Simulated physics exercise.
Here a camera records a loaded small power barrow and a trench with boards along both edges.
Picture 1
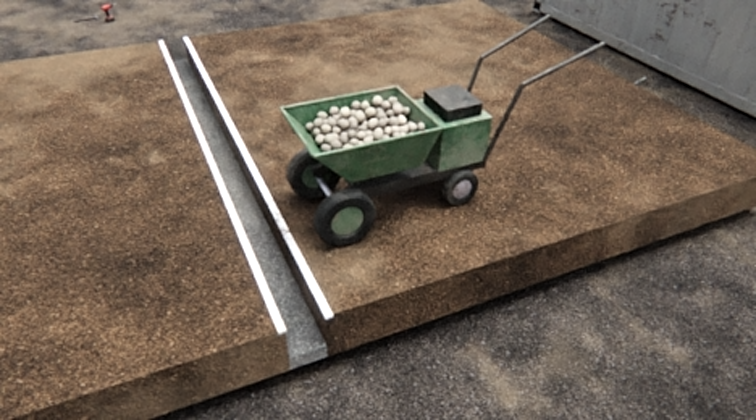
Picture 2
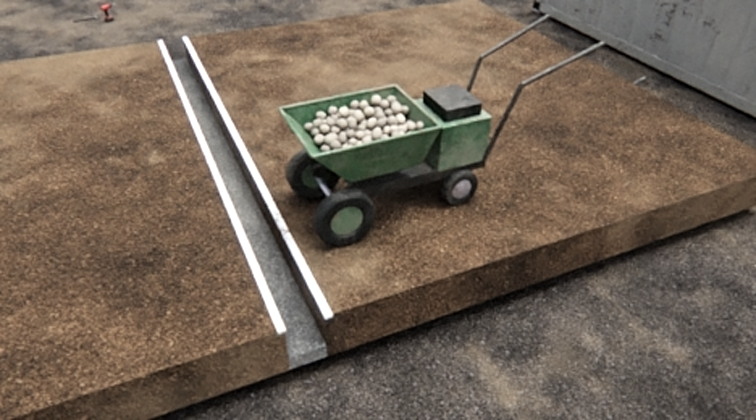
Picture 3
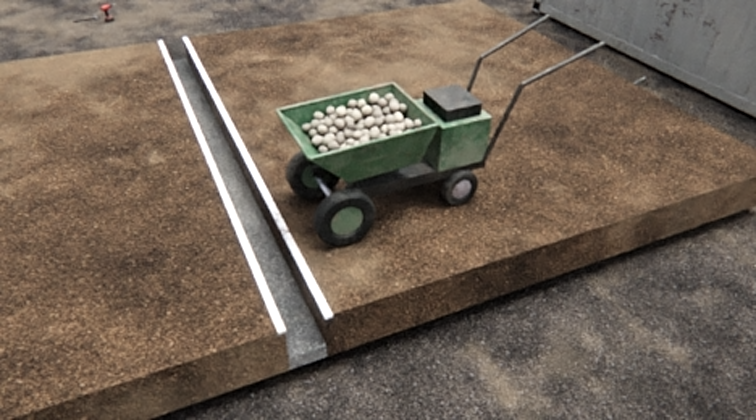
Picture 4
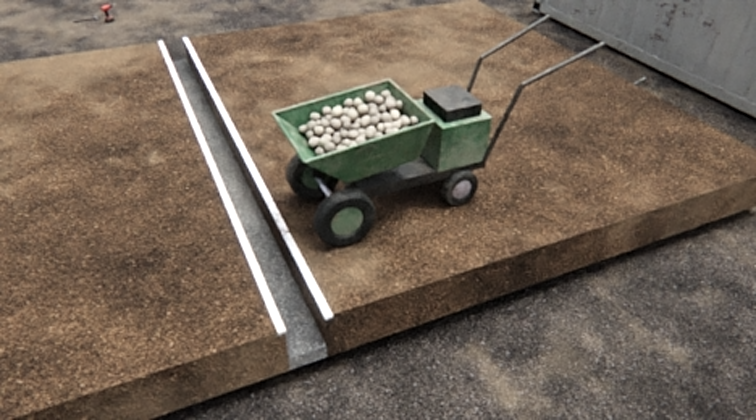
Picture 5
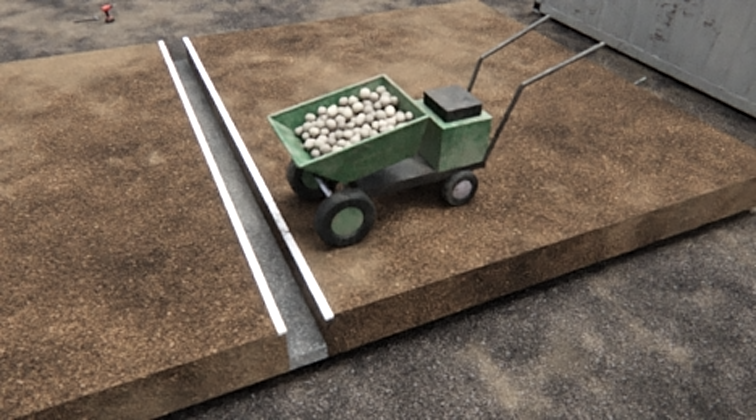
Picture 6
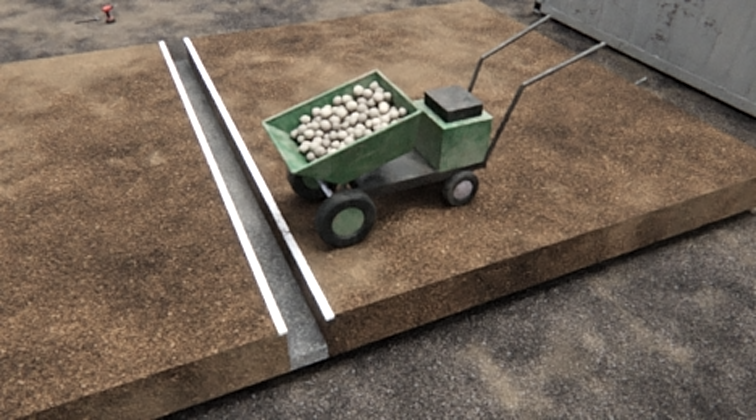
A green power barrow with a skip full of pale, rounded pebbles stands right of centre on a raised brown earth platform, seen from above at an angle. To its left, a narrow grey trench edged with white boards crosses the platform, with grey ground and a metal container beyond. The skip gradually tilts forward toward the trench, while the wheels and the camera stay still.
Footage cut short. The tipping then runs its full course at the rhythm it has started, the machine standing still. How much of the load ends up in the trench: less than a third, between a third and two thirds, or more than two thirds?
Short of one third.
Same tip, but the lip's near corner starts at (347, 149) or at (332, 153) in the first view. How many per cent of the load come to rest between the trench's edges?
80 % then 40 %.
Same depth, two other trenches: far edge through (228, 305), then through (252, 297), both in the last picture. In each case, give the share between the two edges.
Result, try 1: 80 in a hundred; try 2: 40 in a hundred.
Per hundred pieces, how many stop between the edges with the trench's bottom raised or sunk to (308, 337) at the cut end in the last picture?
Estimated share: Approx. 0 %.
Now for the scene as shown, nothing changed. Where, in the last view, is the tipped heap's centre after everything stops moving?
Once it all stops, the middle lies near (202, 249).
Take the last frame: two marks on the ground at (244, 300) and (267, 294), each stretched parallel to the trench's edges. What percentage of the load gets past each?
70 % and 80 %.
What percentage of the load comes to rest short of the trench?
0 %.
Shortly afterwards, skip tipped steeply; the whole lot in the skip.
Next, skip tipped right over; near two thirds in the skip; only a few in or heaped over the trench; near a third beyond it; only a few falling.
Some moments later, skip tipped right over; a little in the skip; only a few in or heaped over the trench; the bulk beyond it.
In the end, skip tipped right over; a little in the skip; a little in or heaped over the trench; the bulk beyond it.
